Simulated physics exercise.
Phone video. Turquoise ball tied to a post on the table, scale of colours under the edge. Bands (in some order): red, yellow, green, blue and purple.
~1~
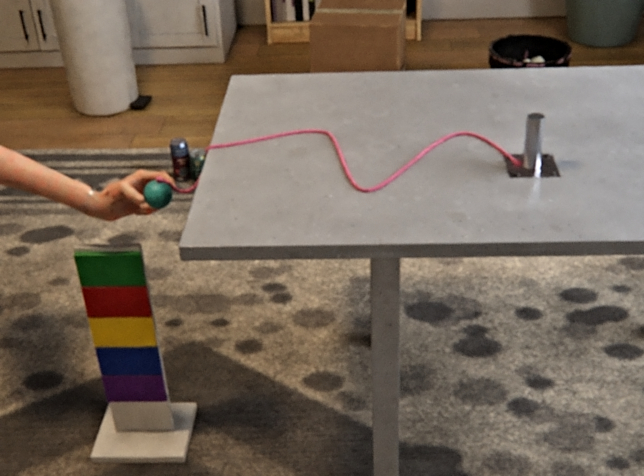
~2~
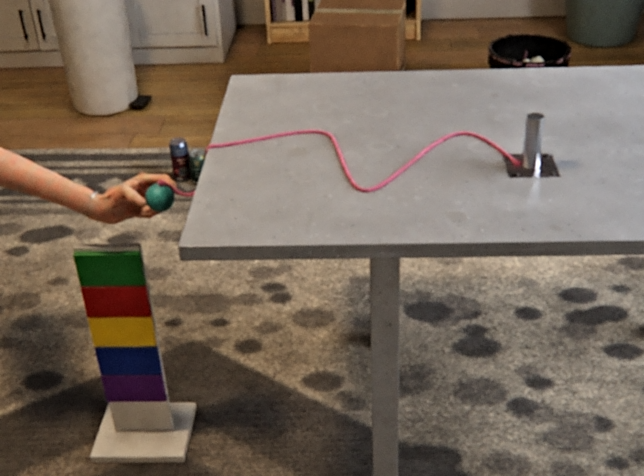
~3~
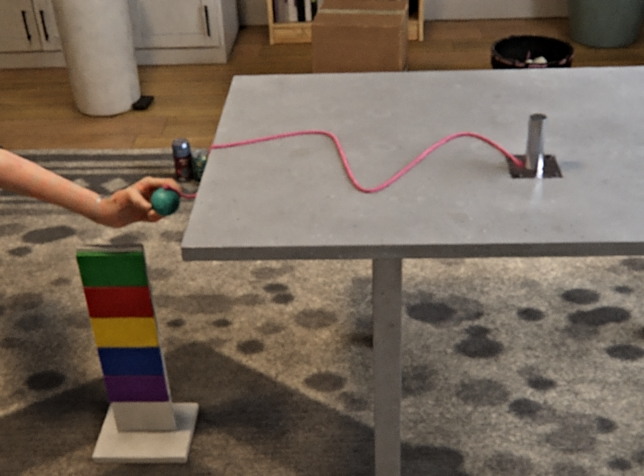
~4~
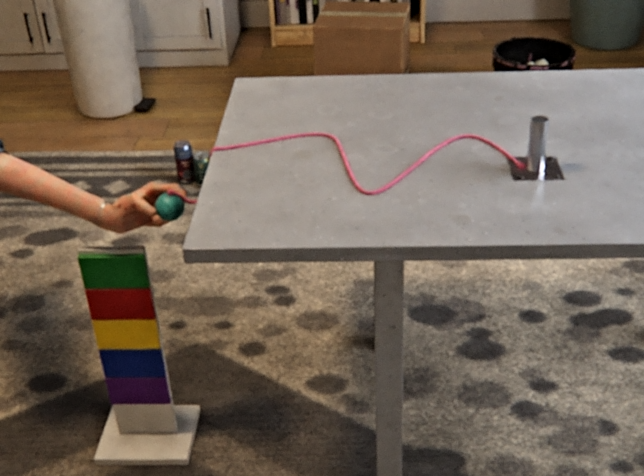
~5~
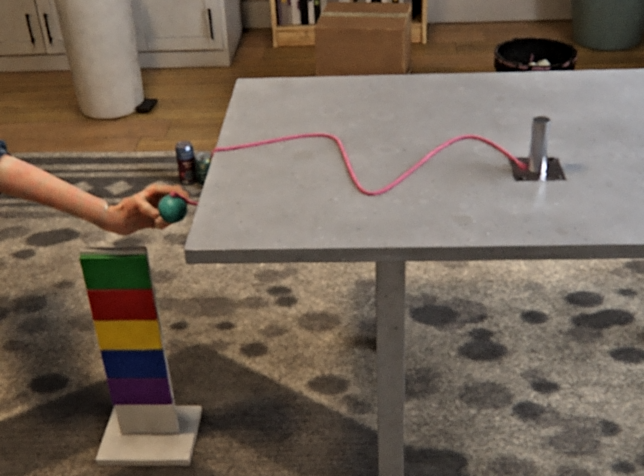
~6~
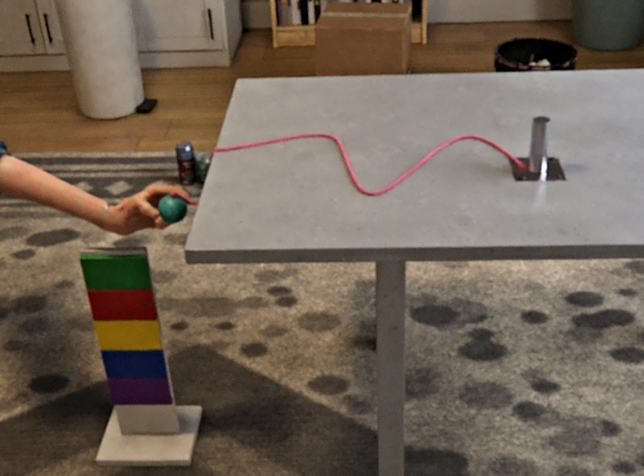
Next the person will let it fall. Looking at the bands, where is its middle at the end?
Its middle is at the purple band.
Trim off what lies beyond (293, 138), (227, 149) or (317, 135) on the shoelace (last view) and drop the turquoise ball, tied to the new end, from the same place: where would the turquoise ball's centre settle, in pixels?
Approximate pixels, cut by cut: (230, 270); (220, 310); (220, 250).
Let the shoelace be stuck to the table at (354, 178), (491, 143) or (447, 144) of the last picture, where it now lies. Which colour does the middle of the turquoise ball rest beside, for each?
Taking the three tries in turn, you'd get red, blue and blue.
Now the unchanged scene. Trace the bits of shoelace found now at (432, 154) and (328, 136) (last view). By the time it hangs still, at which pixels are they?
In that view they sit near (376, 166) and near (218, 226).
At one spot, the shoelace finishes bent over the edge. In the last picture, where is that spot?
Look around (348, 162).
Soon after, ball near (250, 373); level with blue.
Then, ball near (239, 392); level with purple.
At rest, ball near (245, 393); level with purple. The shoelace holds its middle at purple.
